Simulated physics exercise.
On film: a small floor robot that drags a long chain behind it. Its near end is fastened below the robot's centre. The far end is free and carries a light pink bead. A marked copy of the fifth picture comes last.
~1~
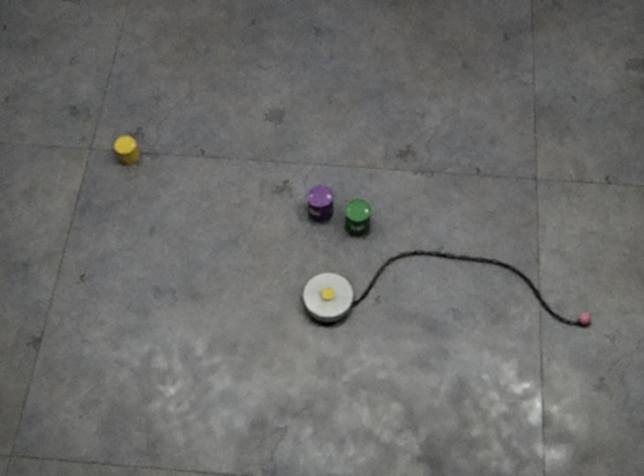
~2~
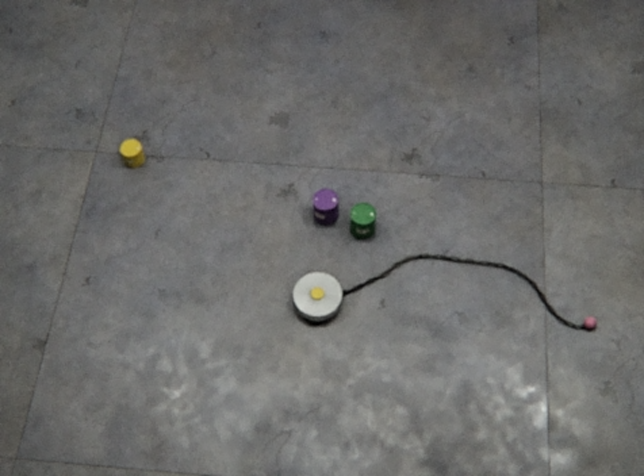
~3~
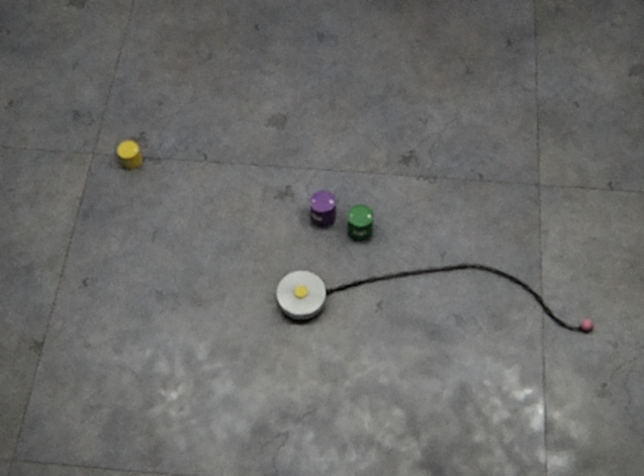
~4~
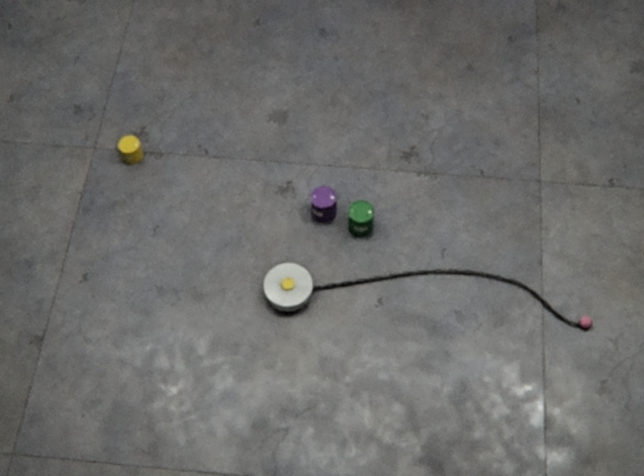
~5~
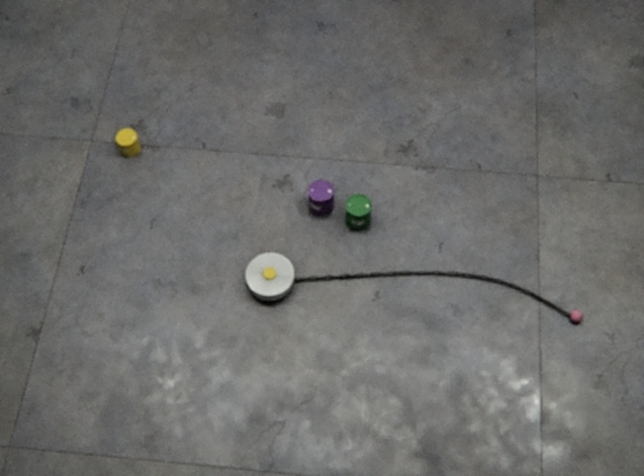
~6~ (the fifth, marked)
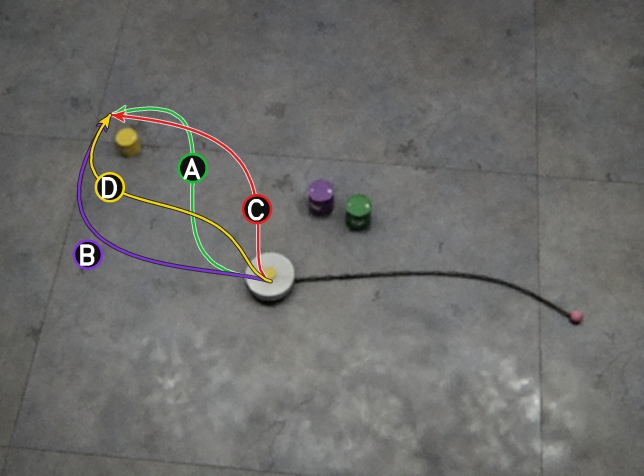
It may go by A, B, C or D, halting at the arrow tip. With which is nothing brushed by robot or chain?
A is the clean one.
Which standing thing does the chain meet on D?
It is the yellow pot.
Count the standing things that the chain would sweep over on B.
One.
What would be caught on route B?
It is the yellow pot.
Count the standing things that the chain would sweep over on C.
It sweeps two.
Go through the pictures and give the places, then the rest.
Green keg (358, 218); yellow pot (127, 151); robot (328, 298), in the first frame.
Robot (318, 297); purple keg (326, 207), in the second frame.
Robot (301, 296); free end (587, 325); green keg (360, 223), in the third frame.
Robot (288, 288); free end (586, 322); purple keg (324, 205), in the fourth frame.
Robot (270, 277); free end (576, 316); yellow pot (128, 143); purple keg (321, 198); green keg (358, 213), in the fifth frame.
On the marked copy, A from (271, 281) via (192, 182) to (114, 114); B from (271, 281) via (105, 241) to (108, 117); C from (271, 281) via (239, 161) to (112, 115); D from (271, 281) via (155, 203) to (110, 115).
Following A. Soon after the start, robot (192, 213), middle of the chain (331, 272), free end (484, 289).
Later, robot (183, 117), middle of the chain (277, 213), free end (405, 277).
In the end, robot (109, 110), middle of the chain (232, 171), free end (343, 246); nothing has been touched.
As for the rest, B meets the yellow pot; C meets the purple keg and green keg; D meets the yellow pot.
